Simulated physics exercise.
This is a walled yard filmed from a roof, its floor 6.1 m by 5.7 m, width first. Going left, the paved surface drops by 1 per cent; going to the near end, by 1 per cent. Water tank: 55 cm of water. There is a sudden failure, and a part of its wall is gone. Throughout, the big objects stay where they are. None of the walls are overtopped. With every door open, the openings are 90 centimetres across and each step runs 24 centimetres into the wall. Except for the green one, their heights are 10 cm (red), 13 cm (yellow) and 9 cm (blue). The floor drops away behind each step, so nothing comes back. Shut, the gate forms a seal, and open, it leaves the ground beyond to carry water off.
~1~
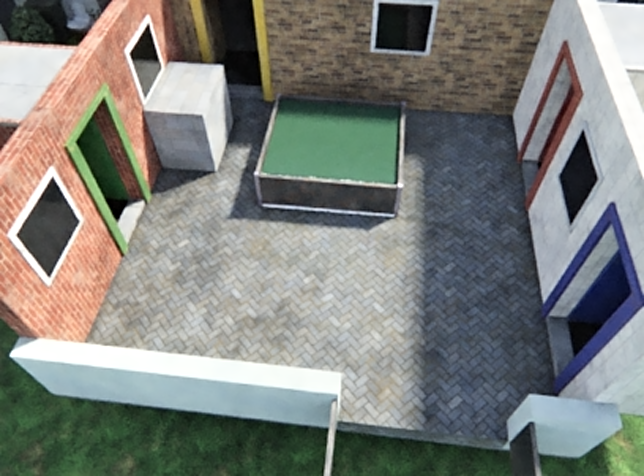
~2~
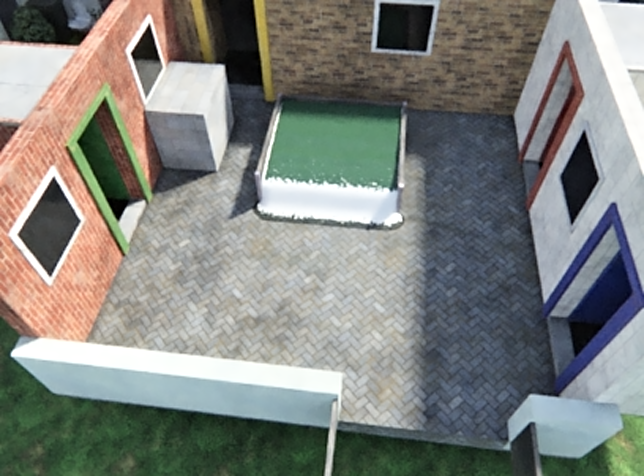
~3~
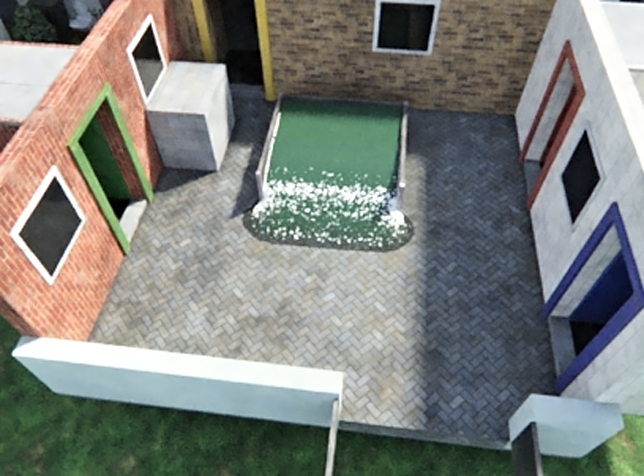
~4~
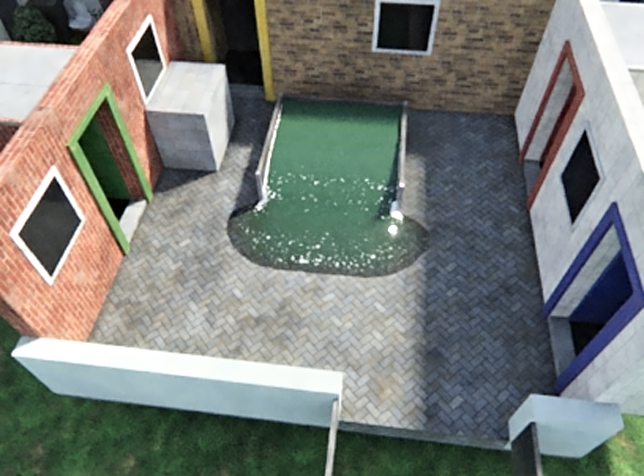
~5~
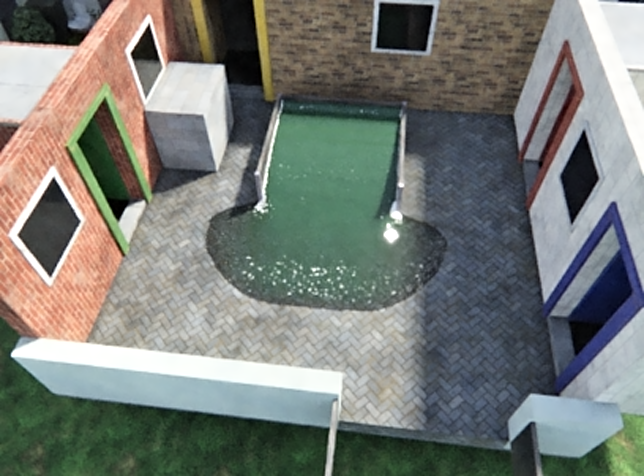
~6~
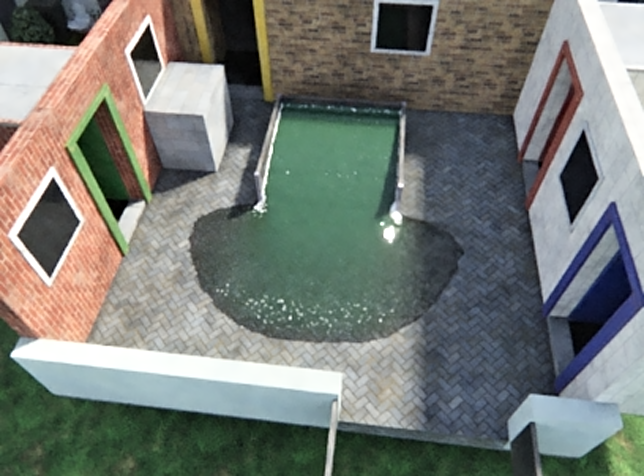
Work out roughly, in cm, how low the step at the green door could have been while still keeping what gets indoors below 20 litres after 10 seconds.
No lower than about 7 cm.
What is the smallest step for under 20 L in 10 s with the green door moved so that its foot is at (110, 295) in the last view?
Minimum: About 15 cm.
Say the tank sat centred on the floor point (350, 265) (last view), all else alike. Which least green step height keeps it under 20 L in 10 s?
With that change, some 5.5 centimetres.
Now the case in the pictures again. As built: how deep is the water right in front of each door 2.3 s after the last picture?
At the red door the depth is 0 cm, at green 1 cm, at yellow 0 cm and at blue 5 cm.
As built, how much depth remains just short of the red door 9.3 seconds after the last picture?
Some 0.5 centimetres.
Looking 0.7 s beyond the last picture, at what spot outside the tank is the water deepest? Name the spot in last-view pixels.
Around (281, 394).
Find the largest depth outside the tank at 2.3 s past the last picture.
36 cm.
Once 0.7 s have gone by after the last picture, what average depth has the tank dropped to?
On average, around 28 cm.
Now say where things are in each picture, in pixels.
Still water, 55 cm deep, in the water tank at (335, 141); the green door at (115, 179) is dry, in the first frame.
The front is at (263, 215), 0.3 m from the gap at (329, 200); 0.5 m2 of floor is wet, 55 cm left at the back, in the second frame.
The front is at (263, 235), 0.7 m from the gap at (330, 201); 1.6 m2 of floor is wet, 55 cm left at the back, in the third frame.
Water pours out at (329, 201) and has run 1.2 m, to (268, 262); about 9 cm deep outside, 55 cm at the back, in the fourth frame.
The gap is at (329, 201), the front 1.8 m out at (298, 301); the back of the water tank holds 50 cm, in the fifth frame.
The gap is at (328, 202), the front 2.2 m out at (270, 330); the back of the water tank holds 46 cm; the green door at (116, 179), 3.0 m from the gap, is still 1.3 m from the nearest water, in the sixth frame.
Then, 0.7 s after the last picture water covers 45 % of the floor, deepest (34 cm) near (281, 394); it has not reached the green door.
Then, 2.3 s after the last picture water covers 50 % of the floor, deepest (36 cm) near (74, 370); 1 cm at the green door, 0 litres in over its 9 cm step.
Then, 9.3 s after the last picture water covers 80 % of the floor, deepest (12 cm) near (74, 370); 8 cm at the green door, 6 litres in over its 9 cm step.
At the green door as built, the water peaked near 12 cm, 7.7 s after the last picture.
With a step of 6 cm, 31 litres would have come in within the 10 s; with 8 cm, 11 litres. So under 20 litres takes about 7 cm.
